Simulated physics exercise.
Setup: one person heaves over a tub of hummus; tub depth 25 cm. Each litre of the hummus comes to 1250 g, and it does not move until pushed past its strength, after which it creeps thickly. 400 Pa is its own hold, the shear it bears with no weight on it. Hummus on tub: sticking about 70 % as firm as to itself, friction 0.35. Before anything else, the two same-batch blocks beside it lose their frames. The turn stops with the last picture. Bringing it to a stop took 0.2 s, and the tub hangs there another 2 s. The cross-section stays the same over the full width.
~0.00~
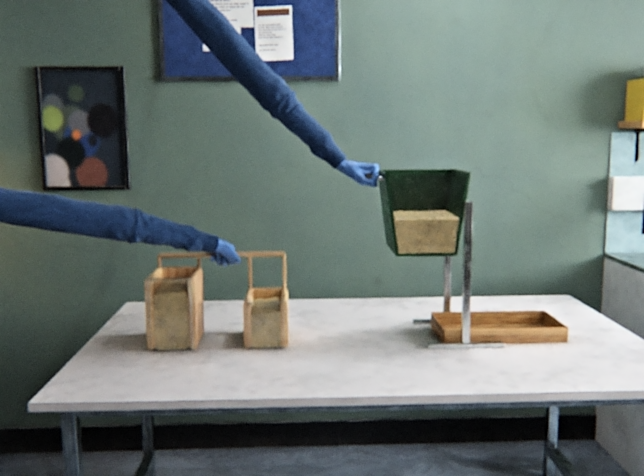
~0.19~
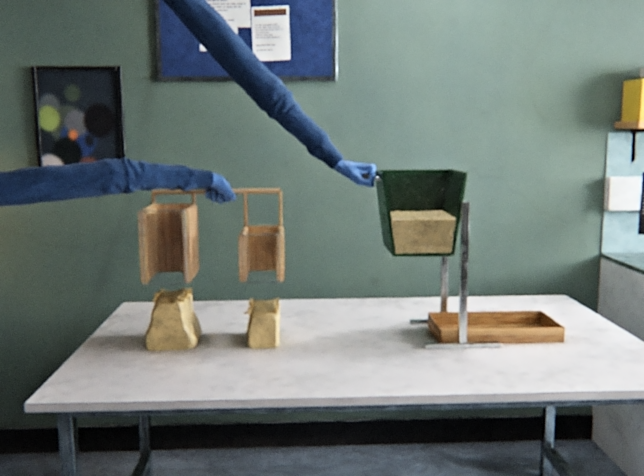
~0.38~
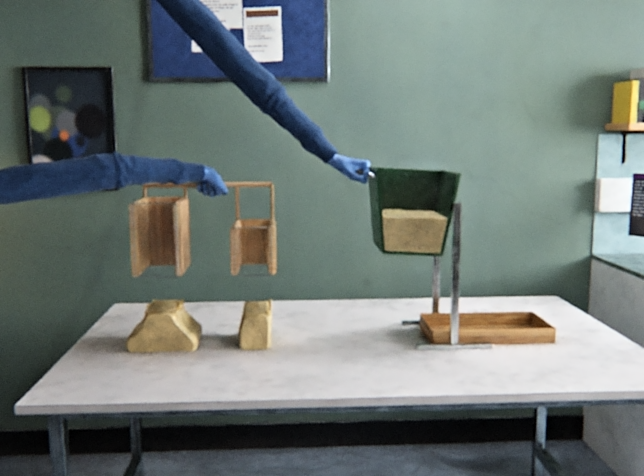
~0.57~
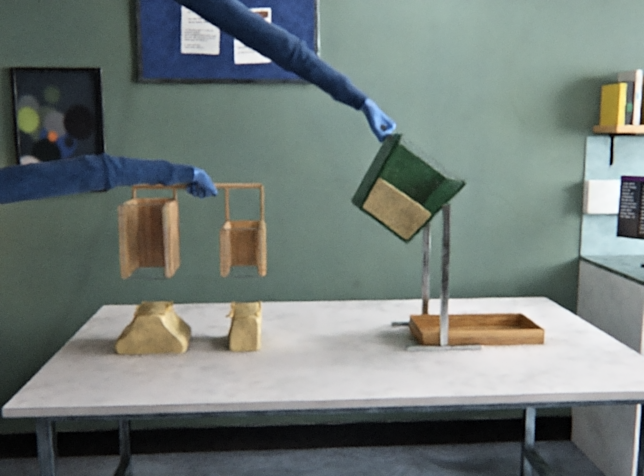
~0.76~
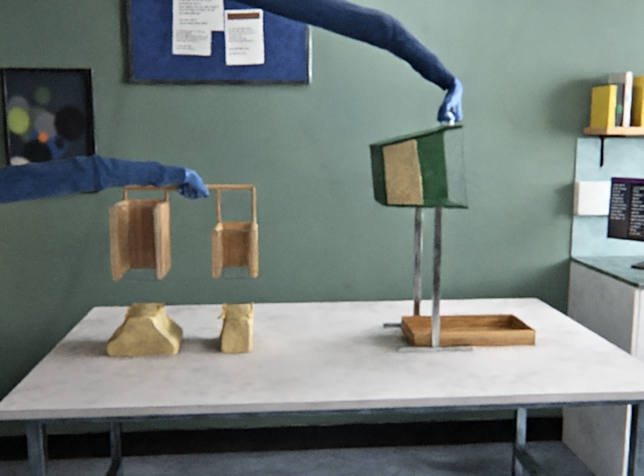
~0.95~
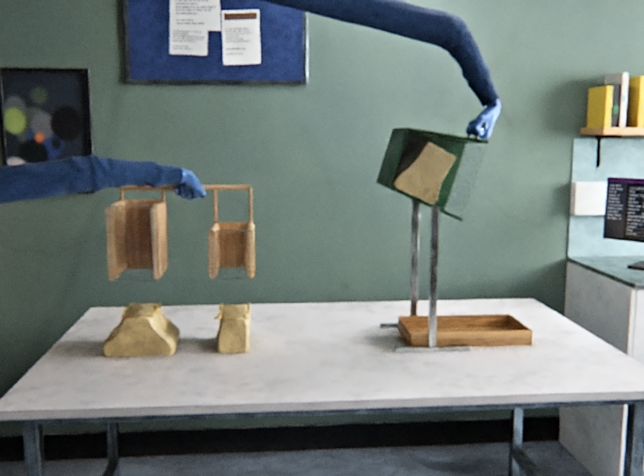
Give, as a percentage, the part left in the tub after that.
I would say roughly 0 per cent is left.
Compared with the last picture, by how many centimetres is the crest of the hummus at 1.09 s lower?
About 10 cm.
After 1.09 s, the tub is at 107 degrees and holds 85 %.
After 1.26 s, the tub is at 107 degrees and holds 27 %.
After 1.43 s, the tub is at 107 degrees and holds 0 %.
After 1.60 s, the tub is at 107 degrees and holds 0 %.
After 2.95 s, the tub is at 107 degrees and holds 0 %.
